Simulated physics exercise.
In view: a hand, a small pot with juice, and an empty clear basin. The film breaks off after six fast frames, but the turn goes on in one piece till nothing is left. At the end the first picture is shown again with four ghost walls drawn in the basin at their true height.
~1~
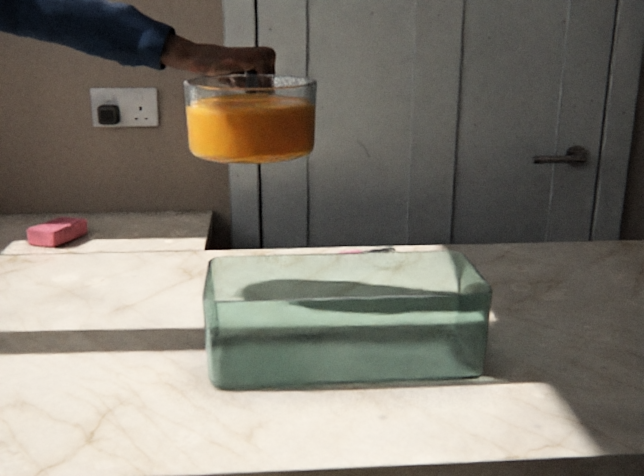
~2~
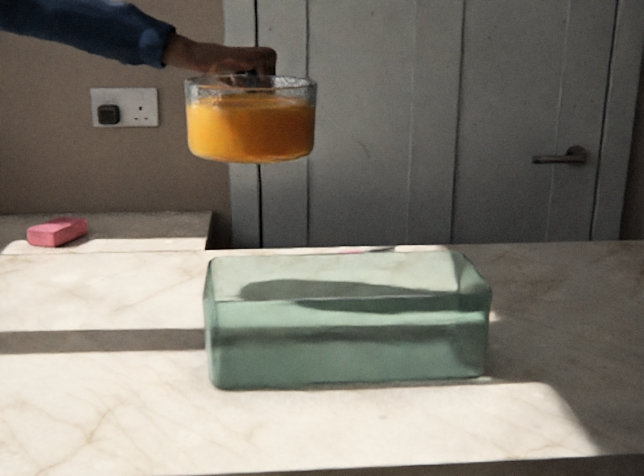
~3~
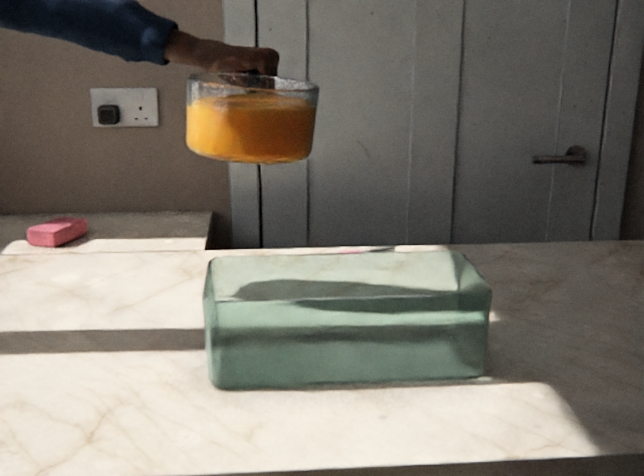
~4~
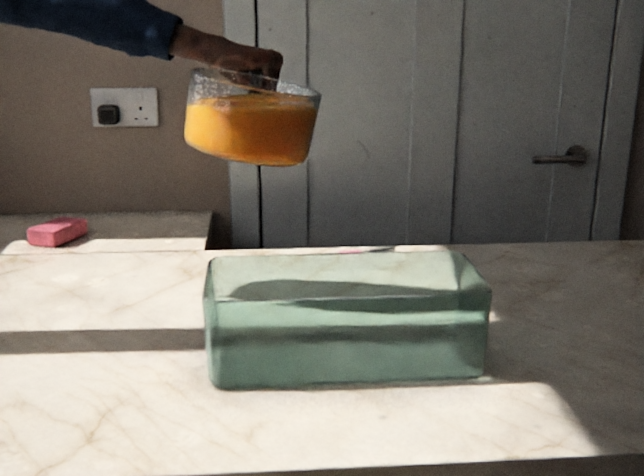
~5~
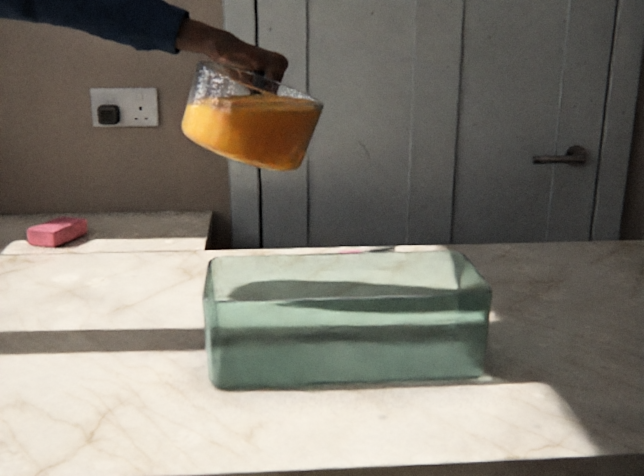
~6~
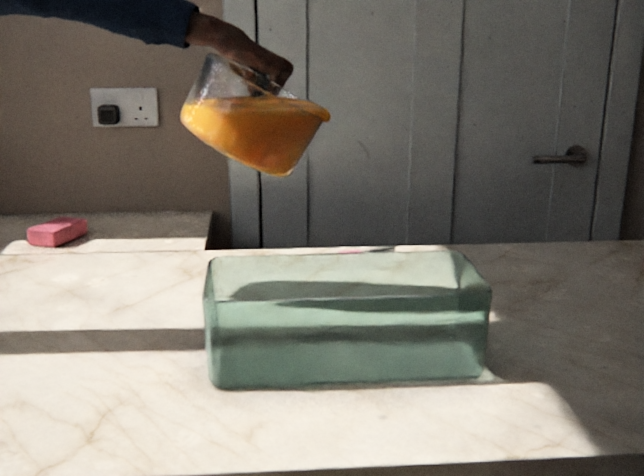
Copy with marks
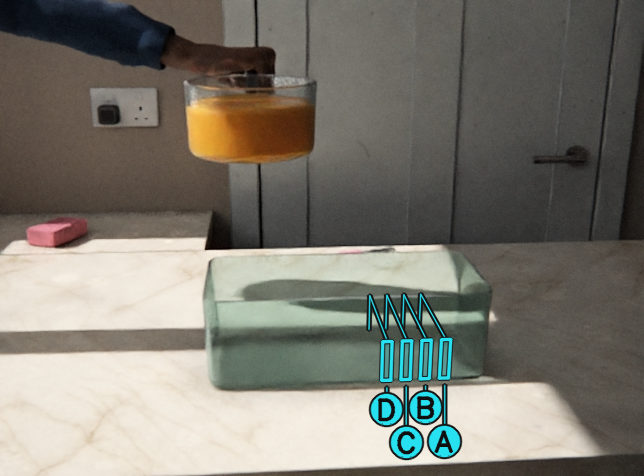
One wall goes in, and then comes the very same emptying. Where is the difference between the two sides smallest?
Slot D.
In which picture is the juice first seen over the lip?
In picture 6.
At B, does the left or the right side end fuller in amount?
More ends on the left.
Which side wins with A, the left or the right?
The left one.
On the marked copy, A at (444, 385); B at (425, 385); C at (406, 386); D at (386, 387).
With A, about 96 % ends left of the wall and 3 % right of it.
With B, about 95 % ends left of the wall and 3 % right of it.
With C, about 74 % ends left of the wall and 24 % right of it.
With D, about 49 % ends left of the wall and 50 % right of it.
